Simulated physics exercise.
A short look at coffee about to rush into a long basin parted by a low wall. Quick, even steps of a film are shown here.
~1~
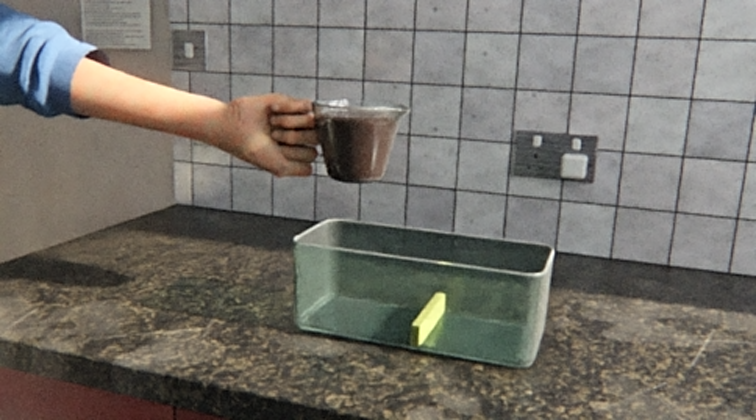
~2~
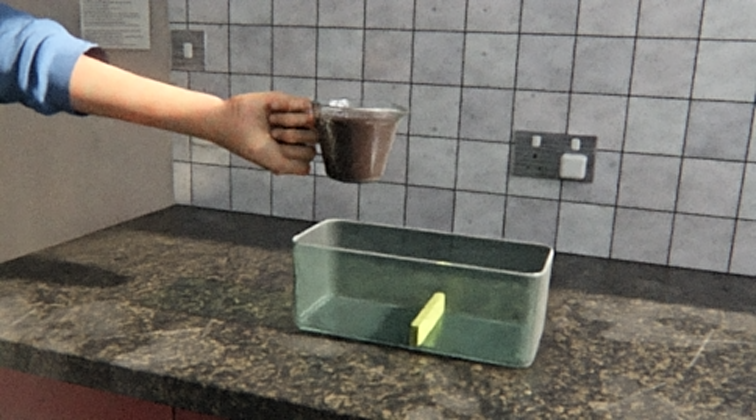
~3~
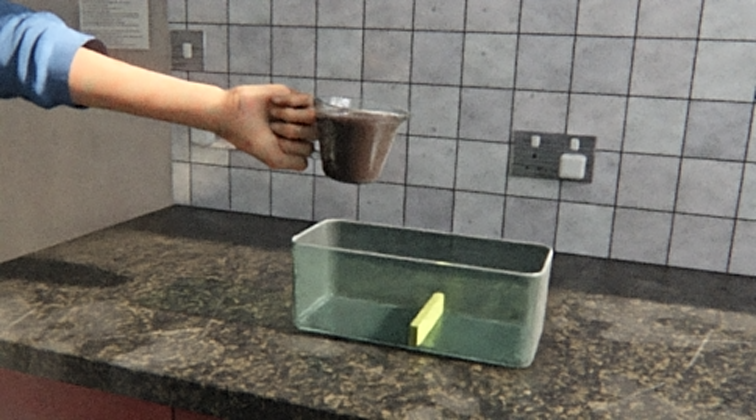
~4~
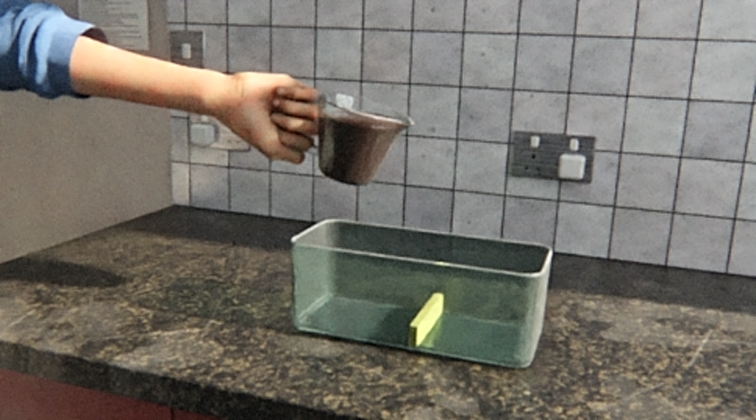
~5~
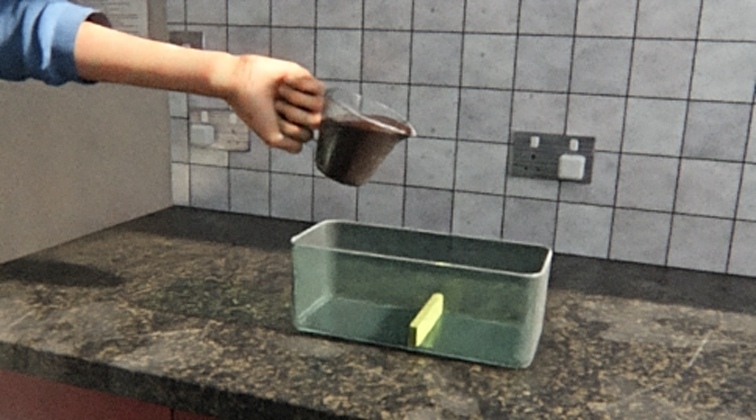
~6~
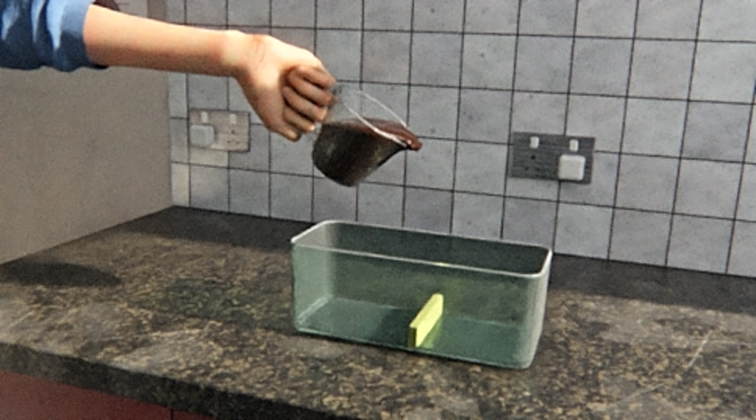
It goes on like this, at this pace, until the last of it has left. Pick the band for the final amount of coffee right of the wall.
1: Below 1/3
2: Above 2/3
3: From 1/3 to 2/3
Option 3: From 1/3 to 2/3.
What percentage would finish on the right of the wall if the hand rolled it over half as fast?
Roughly 75 in a hundred.
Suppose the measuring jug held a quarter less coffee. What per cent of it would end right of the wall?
Some 50 parts in a hundred.
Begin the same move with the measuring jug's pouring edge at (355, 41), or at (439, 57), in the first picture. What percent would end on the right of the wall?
The first start gives some 15 %, the second some 80 %.
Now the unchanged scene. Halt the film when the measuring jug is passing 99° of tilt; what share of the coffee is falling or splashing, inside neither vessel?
It's close to 25 %.
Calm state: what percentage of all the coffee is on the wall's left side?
Some 40 per cent.
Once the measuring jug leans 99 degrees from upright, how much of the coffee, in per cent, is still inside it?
Still holding around 30 %, give or take.
A moment on, the measuring jug is tipped on its side and 29 per cent is still to pour, 7 is left of the wall and 38 right of it.
Next, the measuring jug is tipped right over and 0 per cent is still to pour, 40 is left of the wall and 57 right of it.
Then the measuring jug is tipped right over and 0 per cent is still to pour, 42 is left of the wall and 56 right of it.
Later the measuring jug is tipped right over and 0 per cent is still to pour, 42 is left of the wall and 56 right of it.
Finally, 42 per cent lies left of the wall, 56 right of it and 1 outside.
